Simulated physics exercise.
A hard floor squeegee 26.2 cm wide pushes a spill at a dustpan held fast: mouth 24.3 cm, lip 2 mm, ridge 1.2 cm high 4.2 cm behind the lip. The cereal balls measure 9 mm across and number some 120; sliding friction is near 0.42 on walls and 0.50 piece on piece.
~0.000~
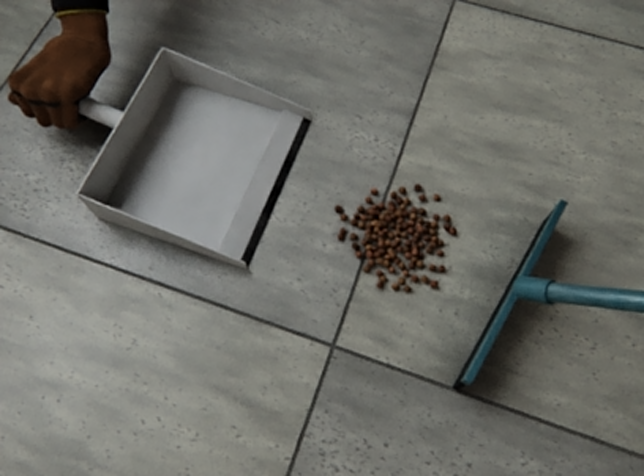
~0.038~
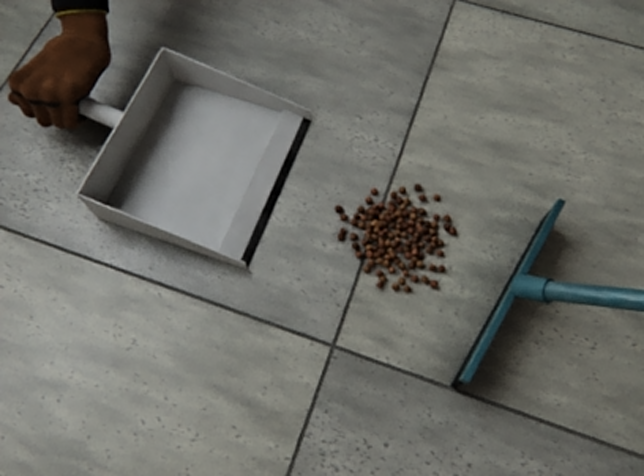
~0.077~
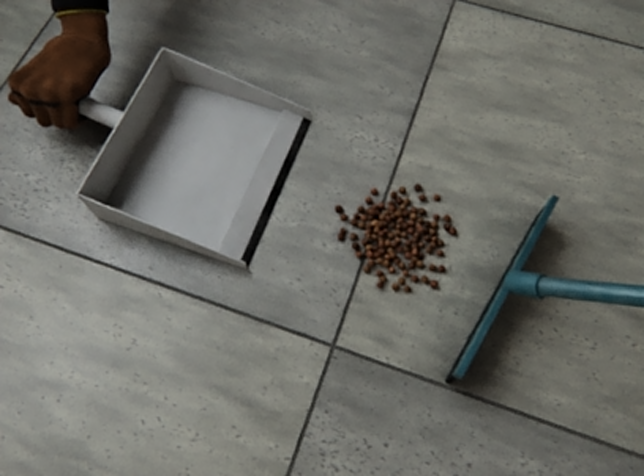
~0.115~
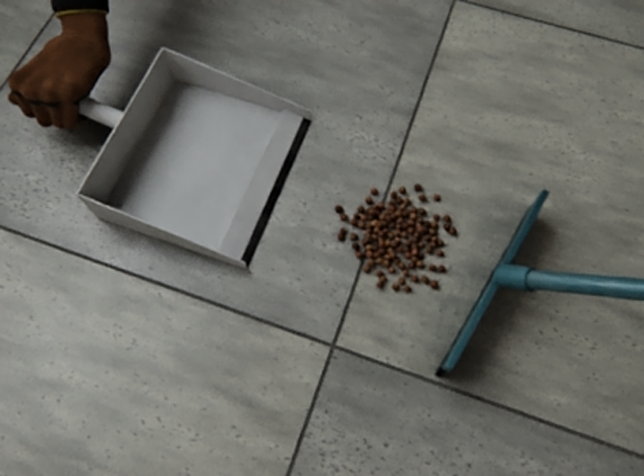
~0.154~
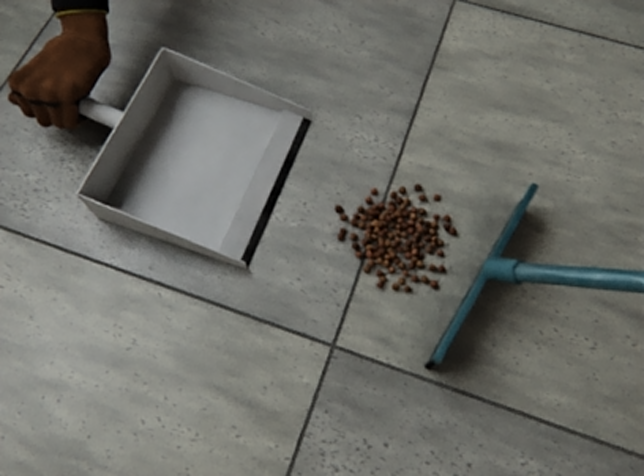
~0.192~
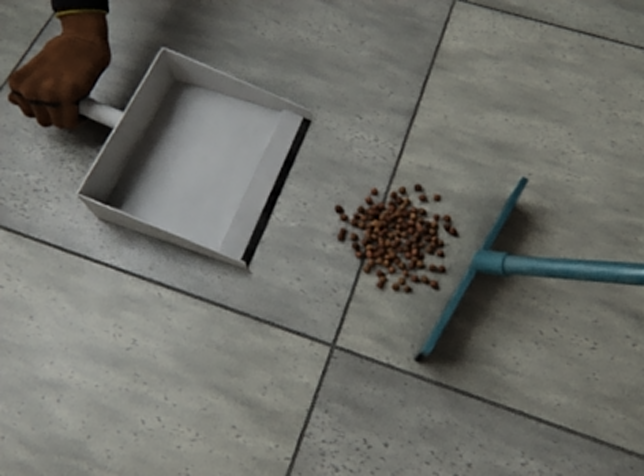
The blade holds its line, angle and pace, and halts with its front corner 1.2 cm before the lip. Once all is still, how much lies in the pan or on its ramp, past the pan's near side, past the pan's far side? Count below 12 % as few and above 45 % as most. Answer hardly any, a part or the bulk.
Pan a part, near side hardly any, far side hardly any.
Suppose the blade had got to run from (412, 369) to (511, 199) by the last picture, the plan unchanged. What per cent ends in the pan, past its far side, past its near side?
Pan 0, far 0, near 0.
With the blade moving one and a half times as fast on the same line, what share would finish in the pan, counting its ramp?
Then about 15 per cent.
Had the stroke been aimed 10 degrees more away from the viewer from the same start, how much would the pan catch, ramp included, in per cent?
In that case some 20 per cent.
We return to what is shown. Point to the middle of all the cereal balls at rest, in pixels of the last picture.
Near (298, 168).
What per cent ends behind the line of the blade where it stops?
Roughly 0 per cent.
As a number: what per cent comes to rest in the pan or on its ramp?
Roughly 15 per cent.
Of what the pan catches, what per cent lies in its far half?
Roughly 70 per cent.
After 0.50 s, middle of the blade 16 cm from the lip; 0 % over the lip, far side 0 %, near side 0 %.
After 0.70 s, middle of the blade 9 cm from the lip; 0 % over the lip, far side 0 %, near side 0 %.
After 1.02 s, middle of the blade 4 cm from the lip; 15 % over the lip, far side 5 %, near side 0 %.
By 1.3 s all is still; pan 15 %, near side 0 %, far side 5 %, in front of the lip or behind the blade 80 %.
